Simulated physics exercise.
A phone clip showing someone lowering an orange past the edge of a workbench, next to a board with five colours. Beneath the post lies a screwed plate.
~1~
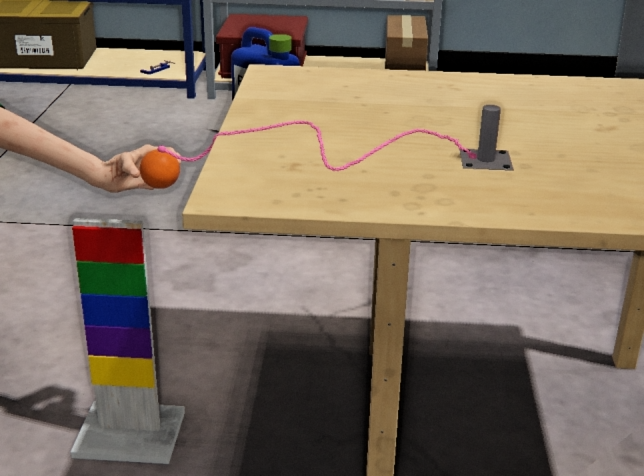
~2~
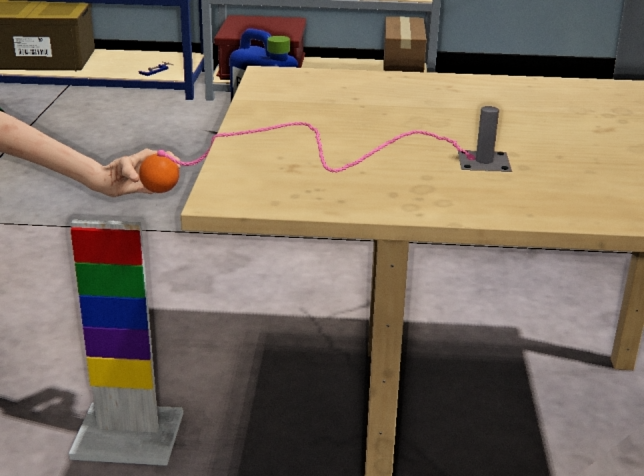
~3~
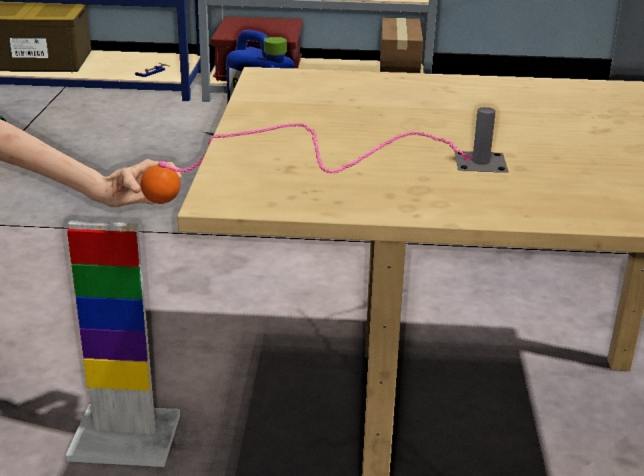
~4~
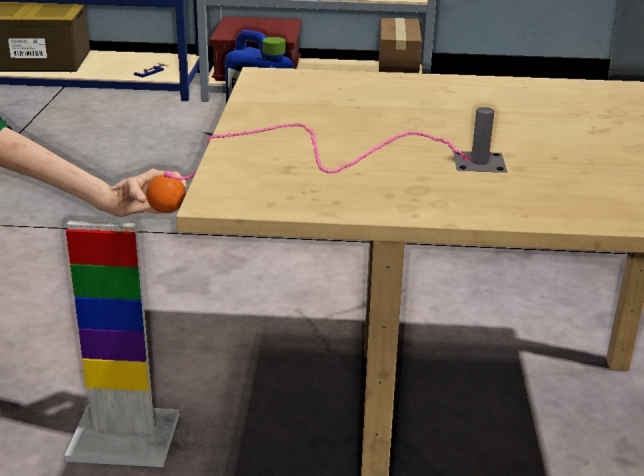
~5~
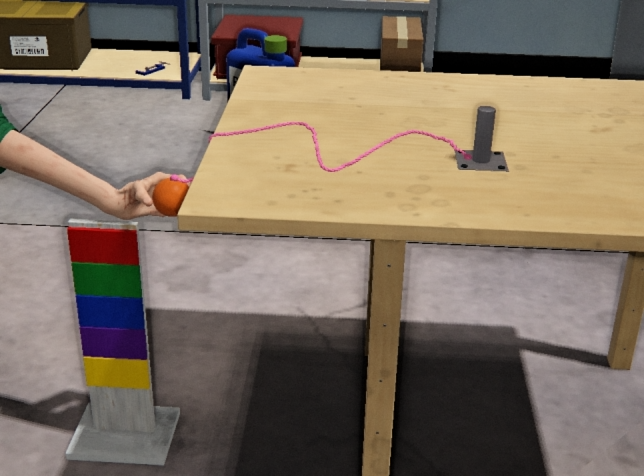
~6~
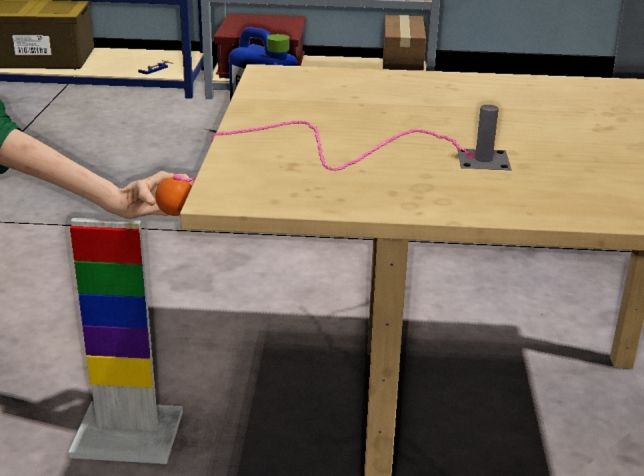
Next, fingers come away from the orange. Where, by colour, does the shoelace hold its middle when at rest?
By colour, at yellow.
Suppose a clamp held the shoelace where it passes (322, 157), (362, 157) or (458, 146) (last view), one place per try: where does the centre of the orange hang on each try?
Respectively (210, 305), (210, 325) and (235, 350).
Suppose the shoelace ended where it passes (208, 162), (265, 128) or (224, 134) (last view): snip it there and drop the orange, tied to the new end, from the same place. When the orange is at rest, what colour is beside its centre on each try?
In the order given, it comes out as purple; green; blue.
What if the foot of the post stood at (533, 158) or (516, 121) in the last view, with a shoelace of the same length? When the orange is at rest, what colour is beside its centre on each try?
It comes out purple the first time and purple the second time.
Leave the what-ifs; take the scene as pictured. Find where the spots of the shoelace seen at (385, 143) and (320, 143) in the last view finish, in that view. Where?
(322, 146) and (215, 180), approximately.
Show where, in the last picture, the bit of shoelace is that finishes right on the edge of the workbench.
(322, 159), give or take.
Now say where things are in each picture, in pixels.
The first frame shows orange (160, 169); red (108, 247); green (111, 280); blue (115, 312); purple (118, 343); yellow (121, 373).
The second frame shows orange (159, 173); shoelace through (449, 141) (385, 145) (328, 169) (316, 132) (247, 133).
The third frame shows orange (160, 184).
The fourth frame shows orange (166, 194); shoelace through (444, 142) (381, 146) (323, 170) (312, 134) (242, 134).
The fifth frame shows orange (172, 197).
The sixth frame shows orange (175, 197); shoelace through (448, 140) (385, 143) (327, 167) (316, 131) (246, 131).
Early on, orange near (199, 361); level with purple.
Midway, orange near (249, 384); level with yellow.
Near the end, orange near (203, 378); level with yellow.
Finally, orange near (232, 382); level with yellow. The yellow one.
